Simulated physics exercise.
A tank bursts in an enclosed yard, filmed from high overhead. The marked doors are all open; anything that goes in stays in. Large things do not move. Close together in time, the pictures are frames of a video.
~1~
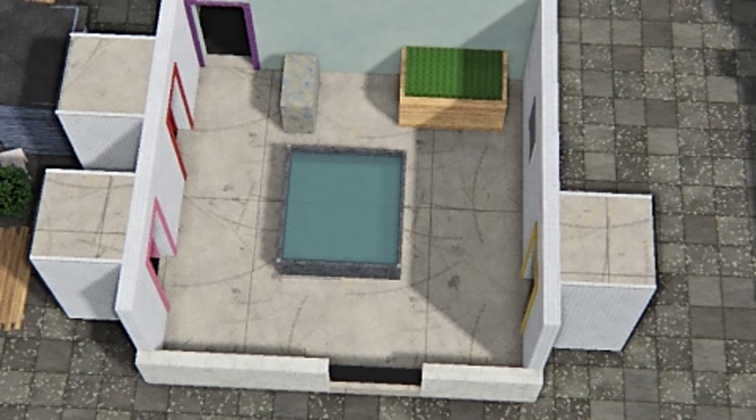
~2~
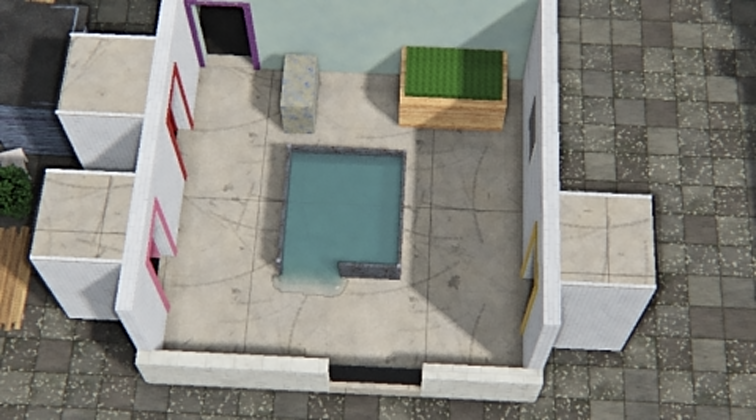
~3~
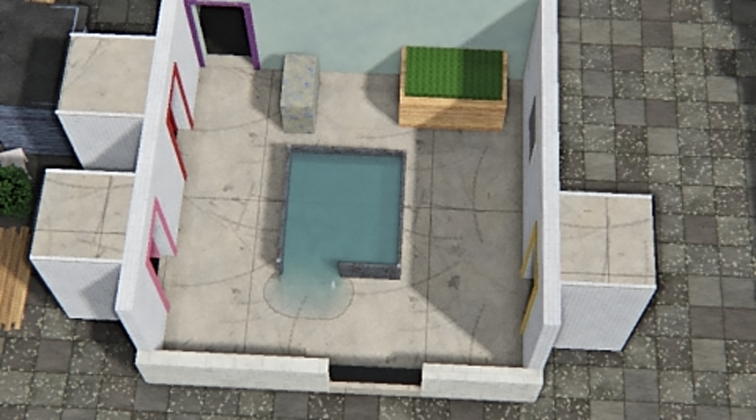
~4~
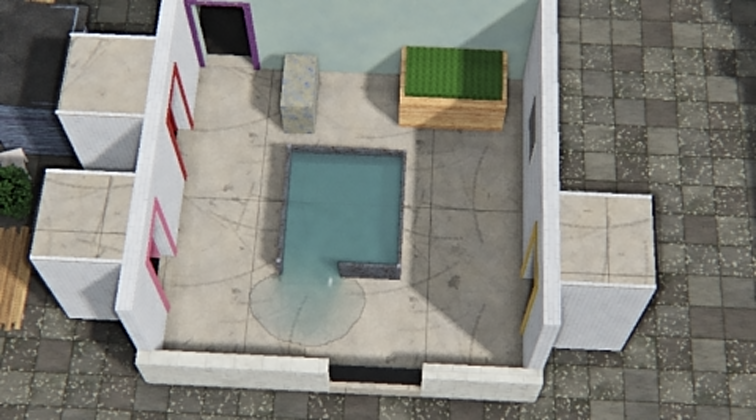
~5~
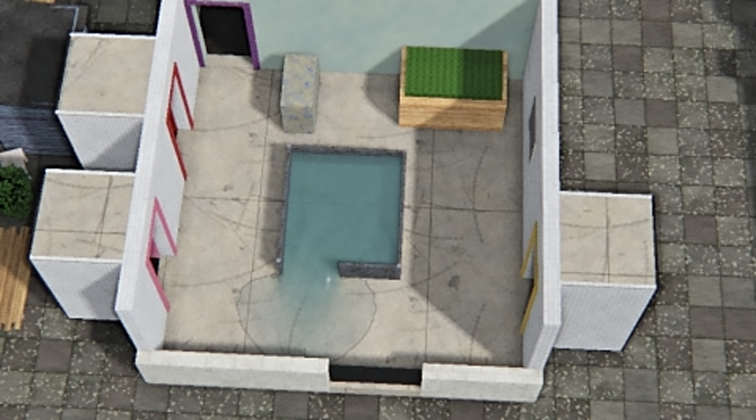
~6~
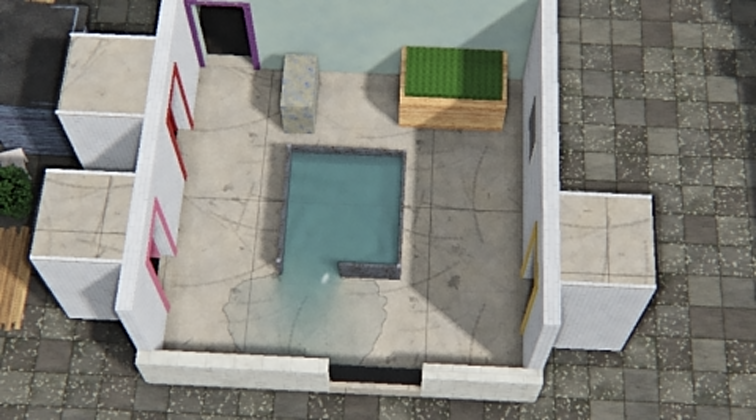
Water pours out through a gap at the lower left of a rectangular tank in a walled yard, spreading across the pale floor in a widening, rounded sheet toward the front wall, while the grass-topped box and grey block stay still.
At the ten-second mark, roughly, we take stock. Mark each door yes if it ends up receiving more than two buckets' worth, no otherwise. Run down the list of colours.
Red door - no, purple door - yes, yellow door - yes, pink door - yes.
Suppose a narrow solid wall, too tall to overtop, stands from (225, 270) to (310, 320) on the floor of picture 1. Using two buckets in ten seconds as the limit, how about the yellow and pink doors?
Result - yellow door ends up above, pink door ends up beneath.
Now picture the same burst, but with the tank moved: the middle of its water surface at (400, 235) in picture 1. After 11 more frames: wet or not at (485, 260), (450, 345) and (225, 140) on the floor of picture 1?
In the order asked: Not reached, reached by the flood, not reached.
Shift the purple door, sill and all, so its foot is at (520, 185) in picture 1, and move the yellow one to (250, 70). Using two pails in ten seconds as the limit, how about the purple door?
Well, the purple door doesn't reach it.
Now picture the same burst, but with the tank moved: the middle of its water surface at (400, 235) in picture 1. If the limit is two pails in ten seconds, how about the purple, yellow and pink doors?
Result - purple door: Past the limit, yellow door: Past the limit, pink door: Past the limit.
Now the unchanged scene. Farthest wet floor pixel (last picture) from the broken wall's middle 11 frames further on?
I'd say at around (501, 380).
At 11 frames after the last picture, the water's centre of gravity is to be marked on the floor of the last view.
I'd mark it close to (323, 265).
A moment on, water covers 15 % of the floor; the red door not reached, the purple door not reached, the yellow door not reached, the pink door not reached.
Next, water covers 25 % of the floor; the red door not reached, the purple door not reached, the yellow door not reached, the pink door wet at the sill, nothing in.
Then, water covers 50 % of the floor; the red door wet at the sill, nothing in, the purple door not reached, the yellow door under two buckets in, the pink door under two buckets in.
Later, water covers 80 % of the floor; the red door wet at the sill, nothing in, the purple door over two buckets in, the yellow door over two buckets in, the pink door over two buckets in.
In the end, water covers 95 % of the floor; the red door wet at the sill, nothing in, the purple door far over two buckets in, the yellow door over two buckets in, the pink door over two buckets in.
